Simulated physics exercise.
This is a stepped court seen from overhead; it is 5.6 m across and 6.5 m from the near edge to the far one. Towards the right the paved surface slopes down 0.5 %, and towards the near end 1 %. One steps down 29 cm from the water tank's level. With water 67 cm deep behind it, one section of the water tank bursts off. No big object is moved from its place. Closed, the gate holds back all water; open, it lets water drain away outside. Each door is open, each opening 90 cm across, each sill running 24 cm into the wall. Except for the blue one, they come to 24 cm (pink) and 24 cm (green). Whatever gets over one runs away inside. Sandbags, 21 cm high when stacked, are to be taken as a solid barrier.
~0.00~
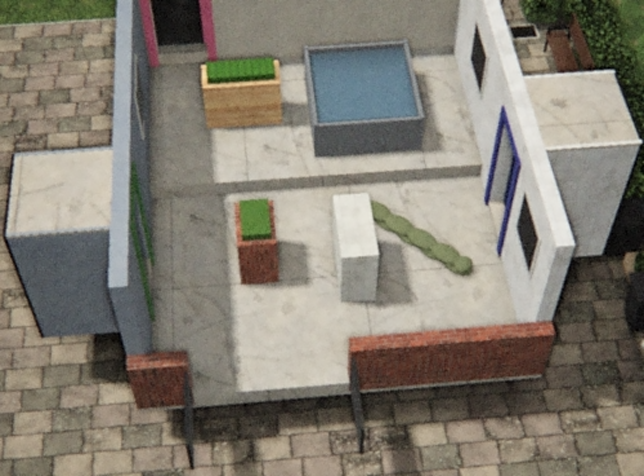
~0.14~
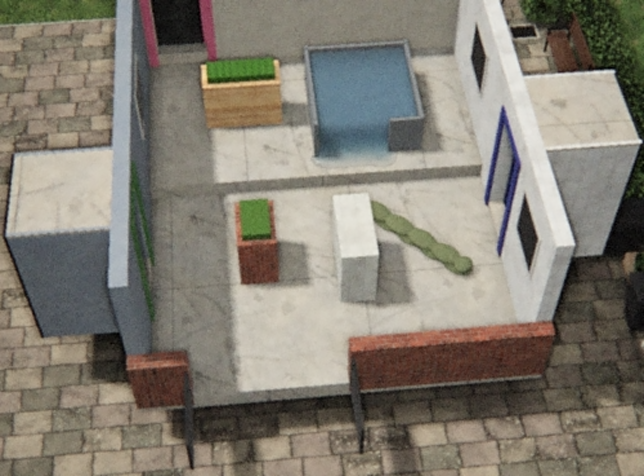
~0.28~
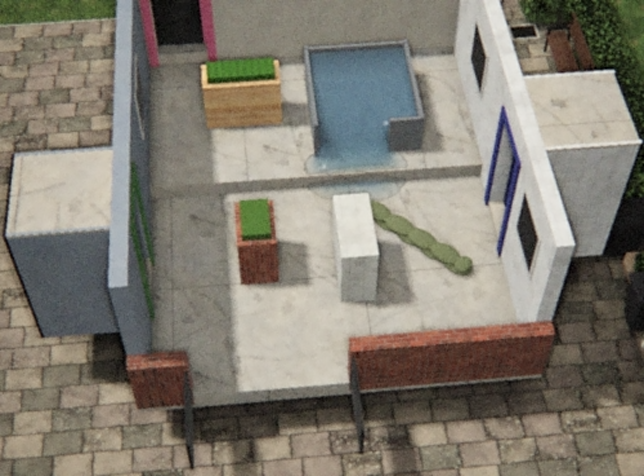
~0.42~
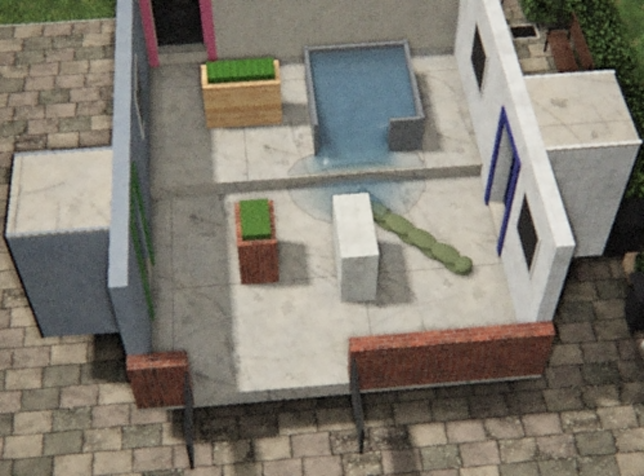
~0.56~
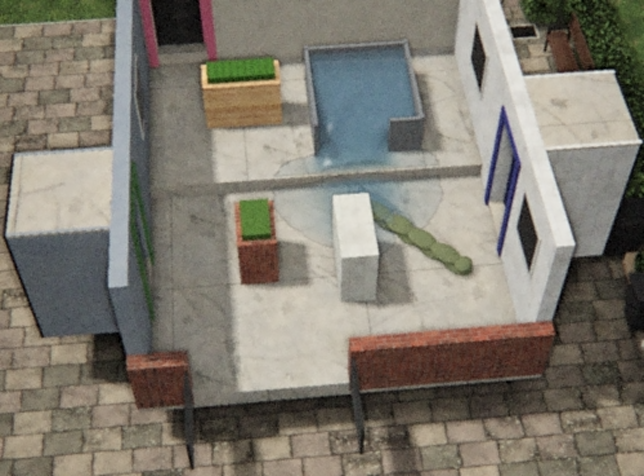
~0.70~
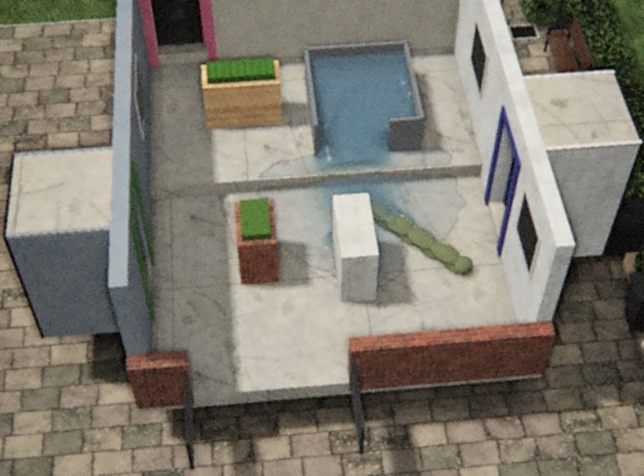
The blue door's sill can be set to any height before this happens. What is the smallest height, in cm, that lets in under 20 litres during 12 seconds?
18 cm.
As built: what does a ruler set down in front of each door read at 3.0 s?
Lab note, cm: Pink 0; blue 17; green 5.
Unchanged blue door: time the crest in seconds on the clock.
Some 2.2 s, more or less.
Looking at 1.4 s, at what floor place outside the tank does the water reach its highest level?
Near (357, 199).
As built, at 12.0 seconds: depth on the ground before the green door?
Roughly 5.0 cm deep.
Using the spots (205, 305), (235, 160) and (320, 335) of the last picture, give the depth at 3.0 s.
Around 0 cm, 0 cm and 5 cm.
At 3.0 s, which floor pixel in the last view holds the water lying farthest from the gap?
Close to pixel (177, 382).
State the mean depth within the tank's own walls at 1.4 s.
Around 38 centimetres.
After 1.4 s water covers 30 % of the floor, deepest (42 cm) near (357, 199); 6 cm at the blue door, 0 litres in over its 12 cm sill.
After 3.0 s water covers 50 % of the floor, deepest (26 cm) near (513, 355); 17 cm at the blue door, 59 litres in over its 12 cm sill.
After 12.0 s water covers 60 % of the floor, deepest (8 cm) near (466, 358); 6 cm at the blue door, 75 litres in over its 12 cm sill.
At the blue door as built, the water arrived by 1.3 s and peaked near 20 cm at 2.2 s.
With a sill of 15 cm, 42 litres would have come in within the 12 s; with 20 cm, 13 litres. So under 20 litres takes about 18 cm.
